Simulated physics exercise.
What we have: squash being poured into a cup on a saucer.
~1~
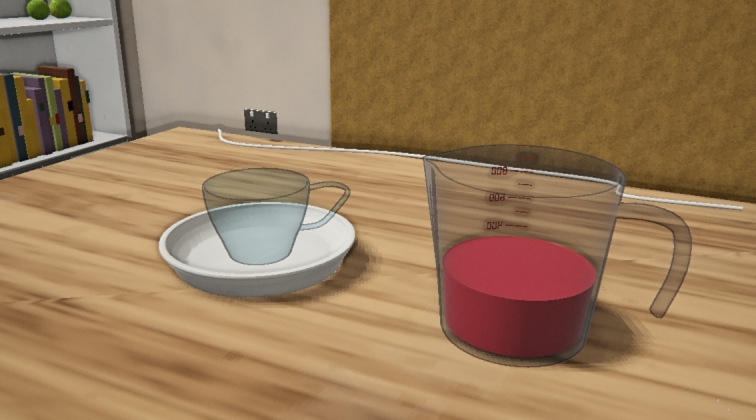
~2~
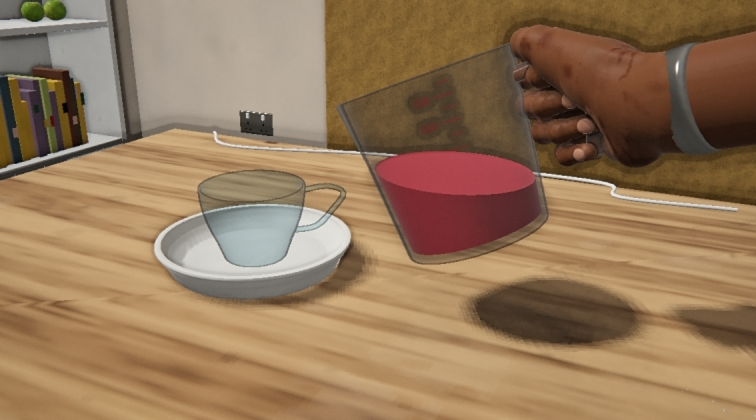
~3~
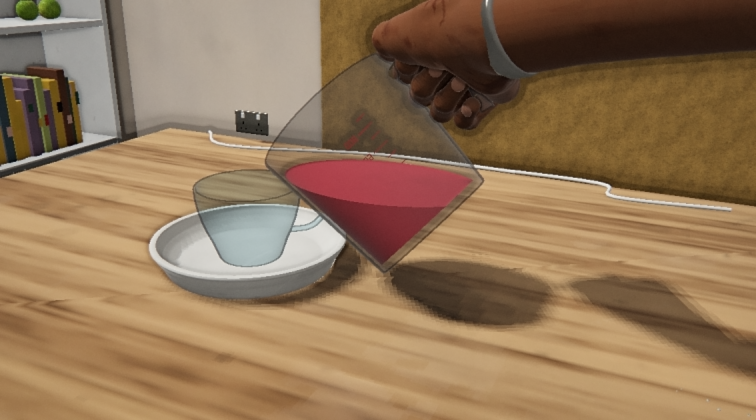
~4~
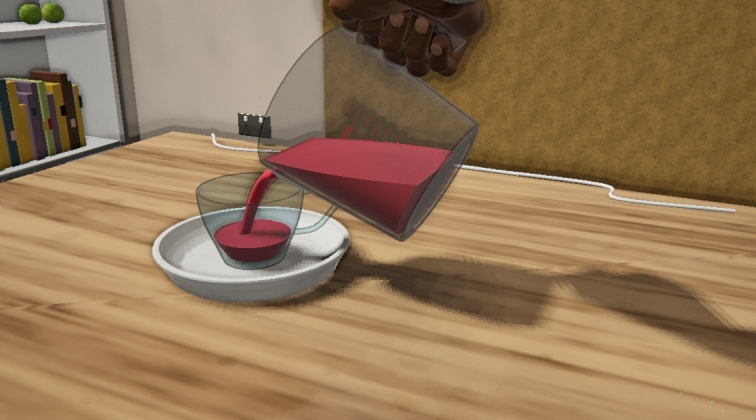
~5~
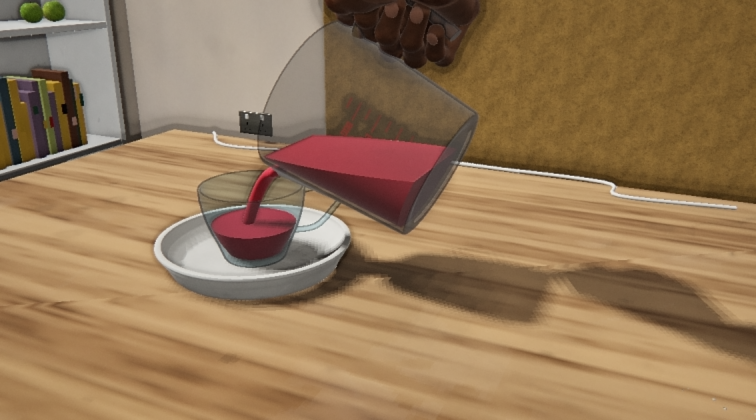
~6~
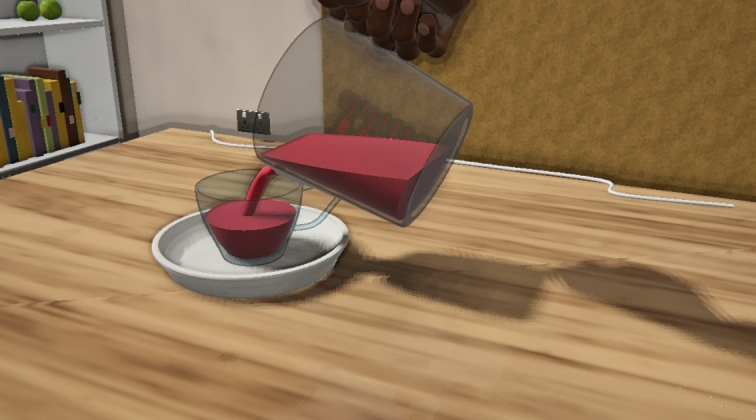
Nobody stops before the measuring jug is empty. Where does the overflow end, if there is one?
In the end it gets as far as the saucer.
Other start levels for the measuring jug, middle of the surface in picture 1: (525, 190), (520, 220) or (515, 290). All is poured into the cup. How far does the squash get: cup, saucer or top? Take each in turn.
In that order: Past the saucer, past the saucer, cup only.
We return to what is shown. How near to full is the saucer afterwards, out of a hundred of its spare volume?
Near 30 in a hundred.
Next, the cup is nearly full; the saucer is dry.
After that, the cup is full to the brim; the saucer is wet, with room to spare.
Finally, the cup is full to the brim; the saucer is wet, with room to spare.
